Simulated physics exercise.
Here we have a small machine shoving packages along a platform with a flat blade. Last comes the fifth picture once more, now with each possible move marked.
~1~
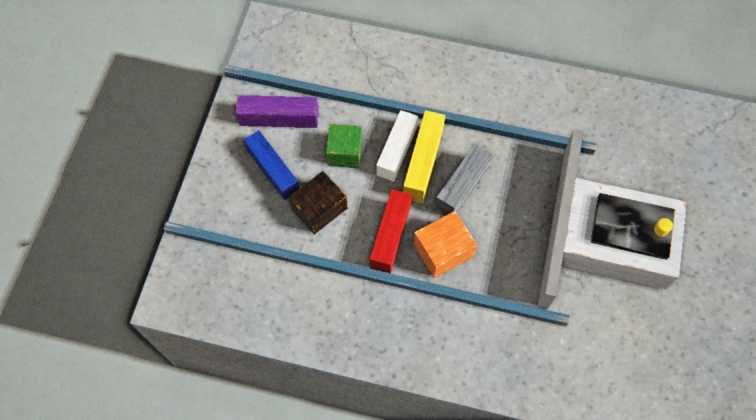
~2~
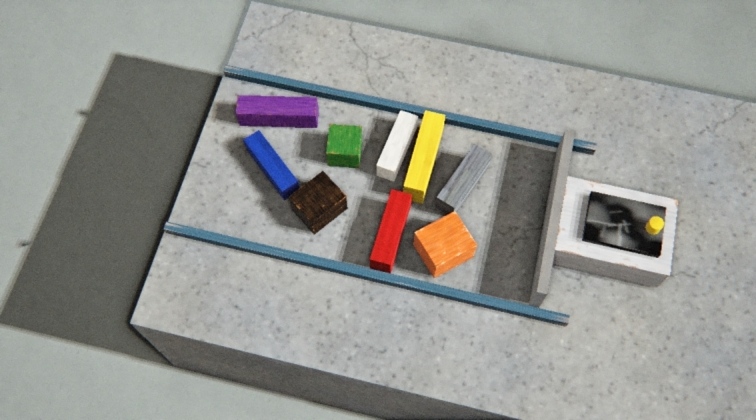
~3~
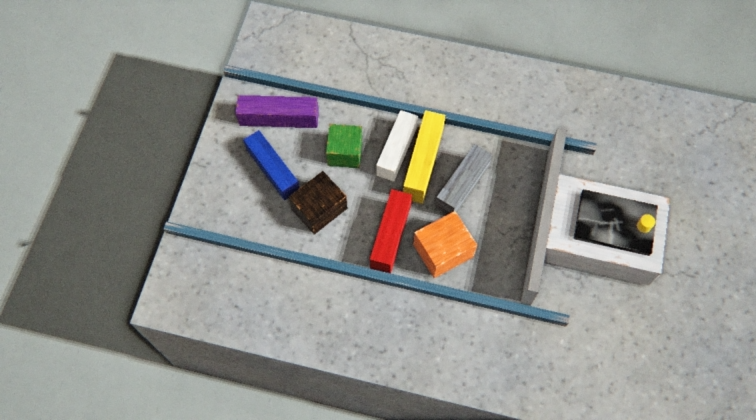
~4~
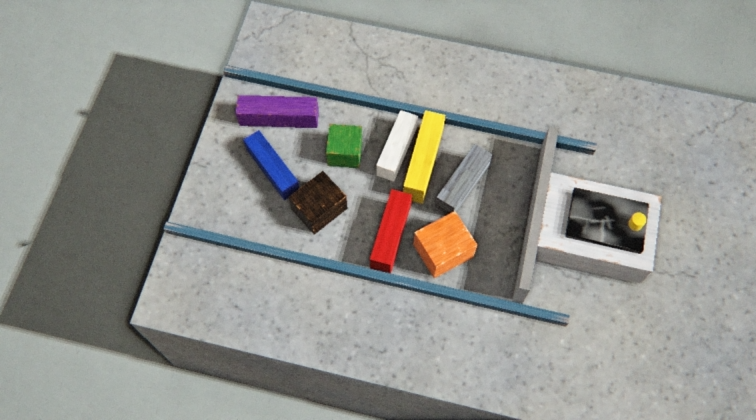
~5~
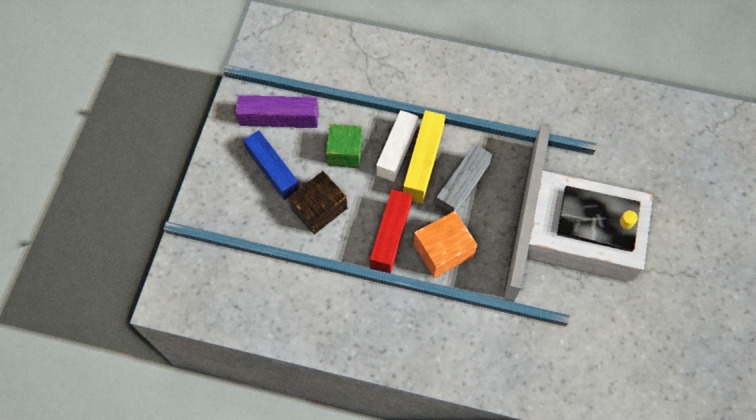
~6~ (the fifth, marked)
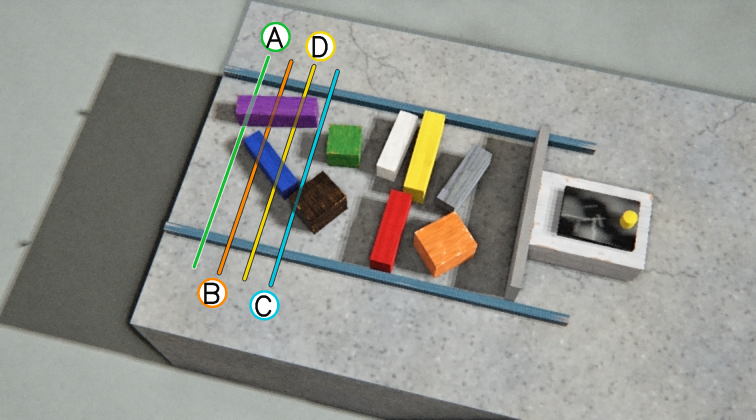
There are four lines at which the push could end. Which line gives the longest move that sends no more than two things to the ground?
It should halt at D.
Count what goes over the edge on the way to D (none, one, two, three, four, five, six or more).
In all, two.
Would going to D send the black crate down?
By then, no.
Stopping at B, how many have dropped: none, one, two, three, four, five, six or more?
In all, four.
On the marked copy, A at (233, 156); B at (257, 161); C at (306, 172); D at (281, 167).
With D. Early on, robot (500, 196); orange crate (391, 239); white bar (393, 145).
Further on, robot (410, 176); blue stick (241, 147); purple bar (265, 105).
At the end, robot (339, 161); blue stick over the edge; purple bar over the edge; two fallen.
As for the rest, A drops six; B drops four; C is within the limit but short.
